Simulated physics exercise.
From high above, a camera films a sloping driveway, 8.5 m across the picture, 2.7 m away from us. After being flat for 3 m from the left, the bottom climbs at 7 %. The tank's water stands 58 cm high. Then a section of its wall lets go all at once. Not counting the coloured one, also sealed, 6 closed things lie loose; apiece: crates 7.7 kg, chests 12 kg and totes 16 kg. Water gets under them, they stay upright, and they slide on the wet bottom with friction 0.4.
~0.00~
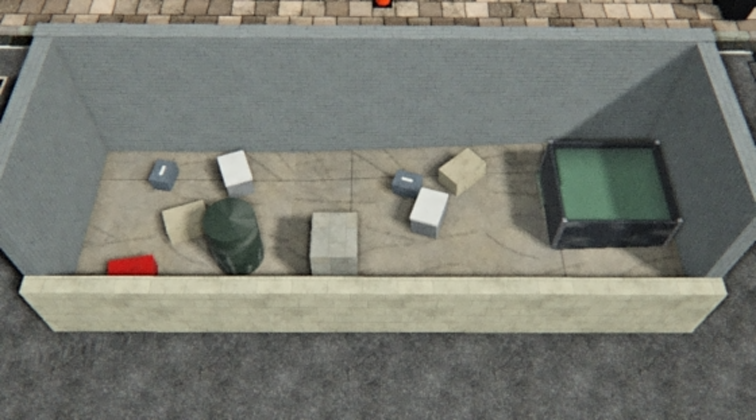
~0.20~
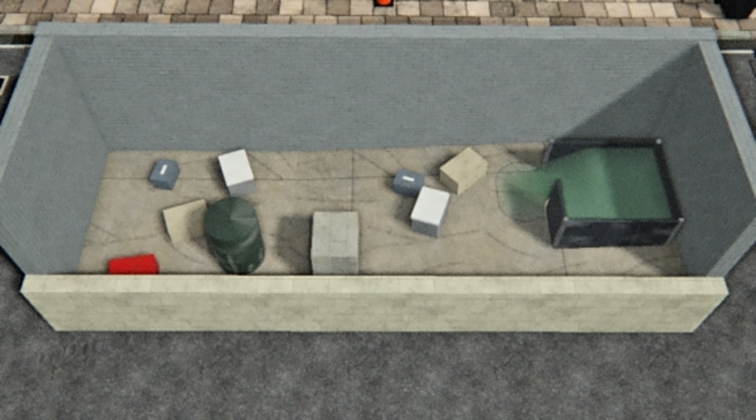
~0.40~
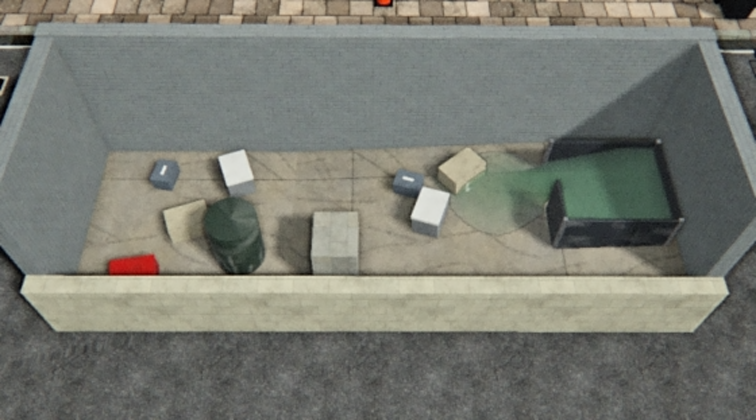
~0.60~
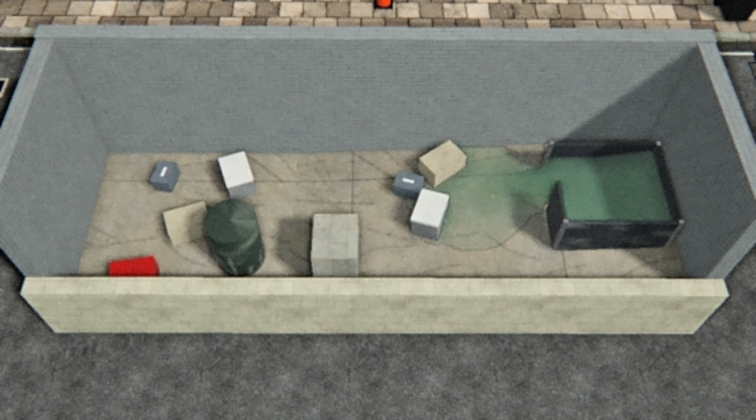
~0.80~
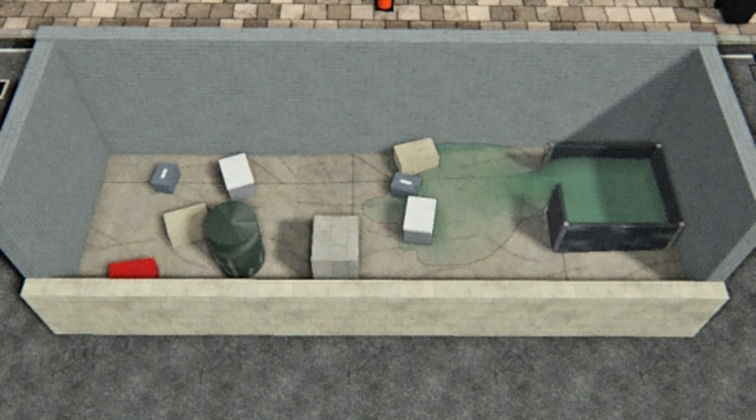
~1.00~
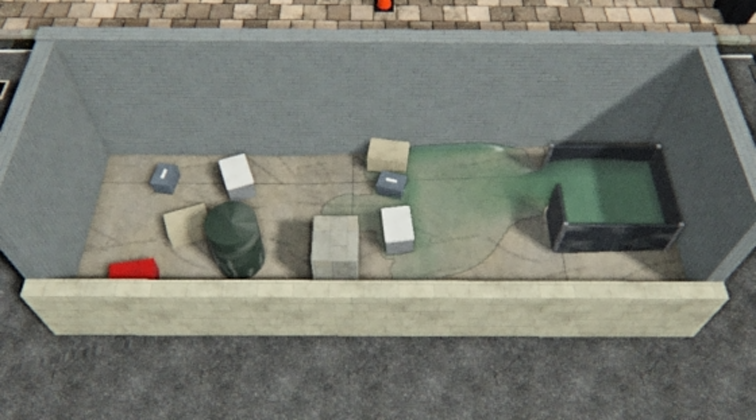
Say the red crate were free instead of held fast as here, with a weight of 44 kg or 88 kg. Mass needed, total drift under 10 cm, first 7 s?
Heavier only.
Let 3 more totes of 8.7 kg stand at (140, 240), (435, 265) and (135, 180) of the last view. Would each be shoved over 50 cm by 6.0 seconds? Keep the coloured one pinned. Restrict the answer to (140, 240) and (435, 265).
One by one: A bigger shift, a smaller shift.
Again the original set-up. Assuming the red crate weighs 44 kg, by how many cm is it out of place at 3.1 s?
I'd put it at roughly 0 cm.
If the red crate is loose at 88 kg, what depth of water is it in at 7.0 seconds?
Depth: Approx. 14 cm.
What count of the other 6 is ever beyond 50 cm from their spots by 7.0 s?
I get 6.
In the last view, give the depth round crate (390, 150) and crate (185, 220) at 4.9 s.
Around 15 cm and 18 cm.
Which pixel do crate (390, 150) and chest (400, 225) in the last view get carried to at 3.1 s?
They should sit about (137, 173) and (373, 246) in the last view.
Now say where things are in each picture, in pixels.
The first picture shows the red crate at (130, 270) rests on the ground; water covers 1.9 m2; 0 of 7 have shifted.
The second picture shows the red crate at (131, 269), on the bottom; 2.5 m2 under water; 0 of 7 have shifted.
The third picture shows the red crate at (131, 270), on the bottom; 3.5 m2 under water; 0 of 7 have shifted.
The fourth picture shows the red crate at (131, 271), on the bottom; 4.6 m2 under water; 1 of 7 have shifted.
The fifth picture shows the red crate at (132, 273) rests on the ground; water covers 5.6 m2; 2 of 7 have shifted.
The sixth picture shows the red crate at (131, 274), on the bottom; water covers 6.8 m2; 3 of 7 have shifted.
After 1.4 s the red crate would be 0 cm from its start with 44 kg and 0 cm from its start with 88 kg; 0 cm of water round it then.
After 3.1 s the red crate would be 0 cm from its start with 44 kg and 0 cm from its start with 88 kg; 3 cm of water round it then.
After 4.9 s the red crate would be 50 cm from its start with 44 kg and 0 cm from its start with 88 kg; 15 cm of water round it then.
After 7.0 s the red crate would be 78 cm from its start with 44 kg and 0 cm from its start with 88 kg; 14 cm of water round it then.
